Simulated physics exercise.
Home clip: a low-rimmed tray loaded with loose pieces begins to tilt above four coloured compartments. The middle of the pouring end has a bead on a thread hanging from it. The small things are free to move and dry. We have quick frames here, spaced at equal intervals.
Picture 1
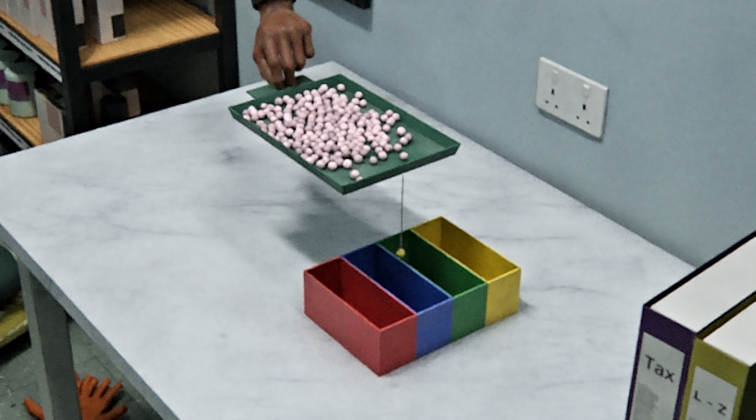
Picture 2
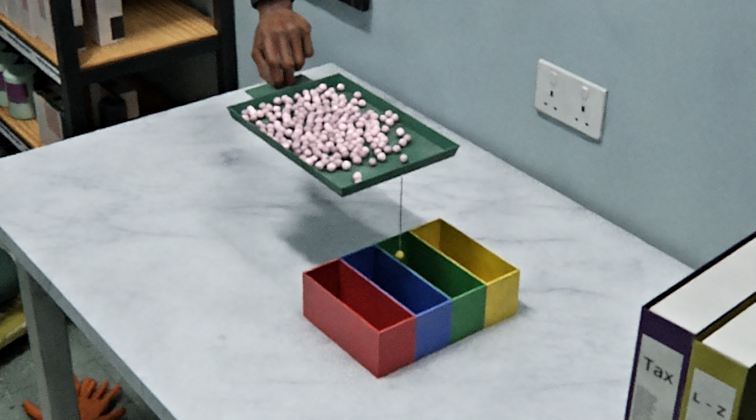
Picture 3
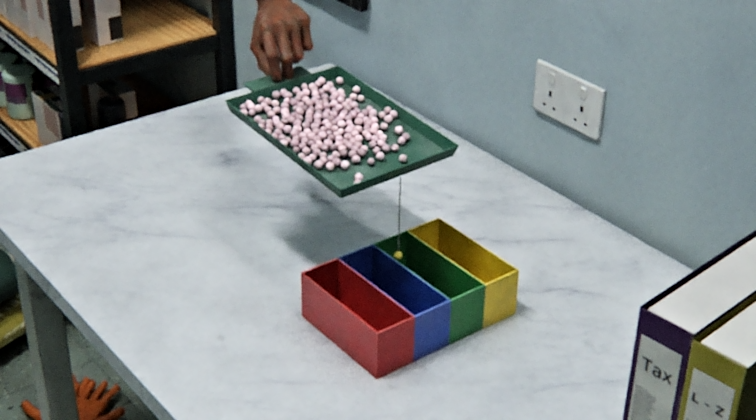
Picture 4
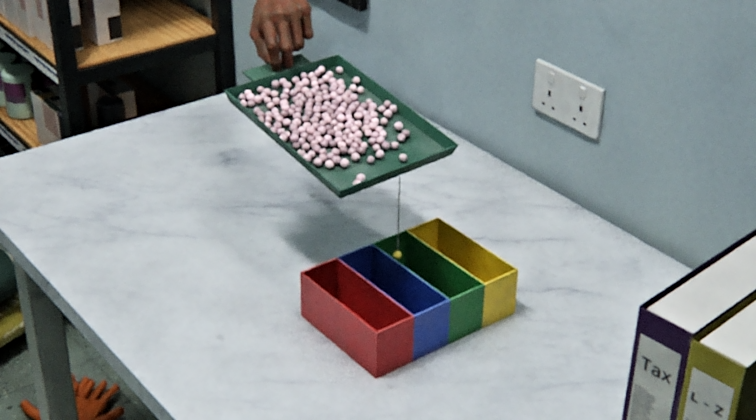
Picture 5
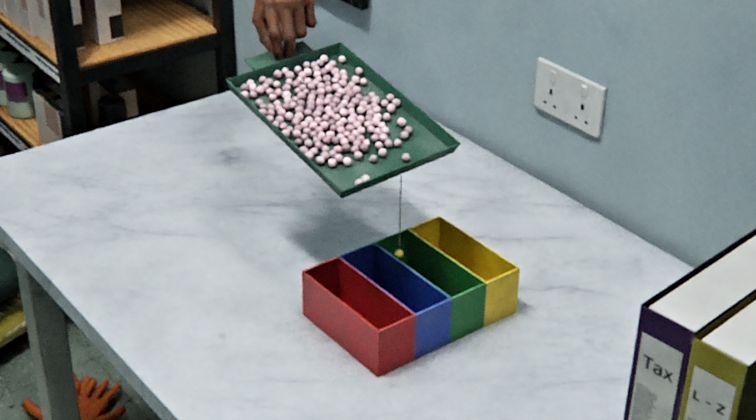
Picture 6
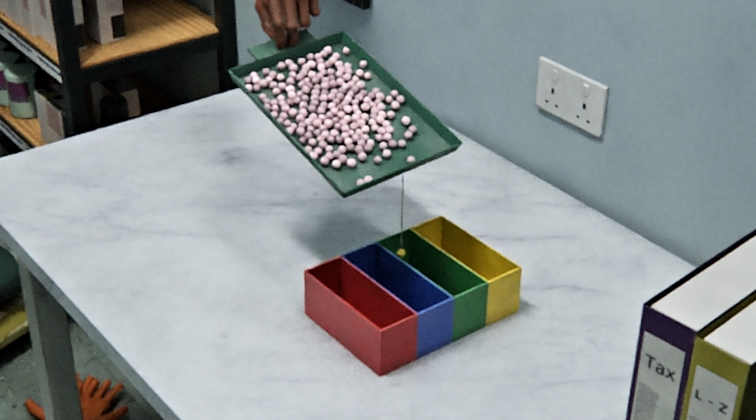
In this clip, a hand holds a green tray of small pale pink balls above red, blue, green and yellow compartments, then gradually raises its far end, tilting it further as the balls shift slightly and a bead hangs below.
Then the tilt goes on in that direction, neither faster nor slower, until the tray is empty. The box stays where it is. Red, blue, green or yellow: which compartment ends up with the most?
The red one.
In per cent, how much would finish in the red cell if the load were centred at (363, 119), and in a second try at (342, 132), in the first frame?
First 40 %, then 40 %.
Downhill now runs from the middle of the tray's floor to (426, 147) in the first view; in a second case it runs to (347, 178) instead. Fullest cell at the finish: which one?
First try: Yellow. Second try: The cell in red.
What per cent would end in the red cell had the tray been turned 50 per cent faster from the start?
Expected result: Around 40 per cent.
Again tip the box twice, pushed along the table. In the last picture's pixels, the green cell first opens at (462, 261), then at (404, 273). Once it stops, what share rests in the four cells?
Around 60 percent the first time, around 90 percent the second.
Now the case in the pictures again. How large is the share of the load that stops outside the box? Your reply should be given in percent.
Around 10 %.
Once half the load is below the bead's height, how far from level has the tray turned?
Roughly 75 degrees from level.
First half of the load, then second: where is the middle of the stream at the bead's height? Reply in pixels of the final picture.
Half one: (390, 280), half two: (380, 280).
Soon after the last picture, tray tipped steeply; about two thirds on the tray; a small part in the red cell; a small part in the blue cell; a stray few in the green cell; a stray few in the yellow cell; about a quarter falling or outside the box.
A little later, tray tipped right over; a stray few on the tray; about a third in the red cell; about a quarter in the blue cell; a small part in the green cell; a stray few in the yellow cell; about a quarter falling or outside the box.
Later still, tray tipped past a quarter turn; about half in the red cell; about a quarter in the blue cell; a small part in the green cell; a stray few in the yellow cell; a small part falling or outside the box.
At rest, tray tipped past a quarter turn; about half in the red cell; about a quarter in the blue cell; a small part in the green cell; a stray few in the yellow cell; a small part outside the box.
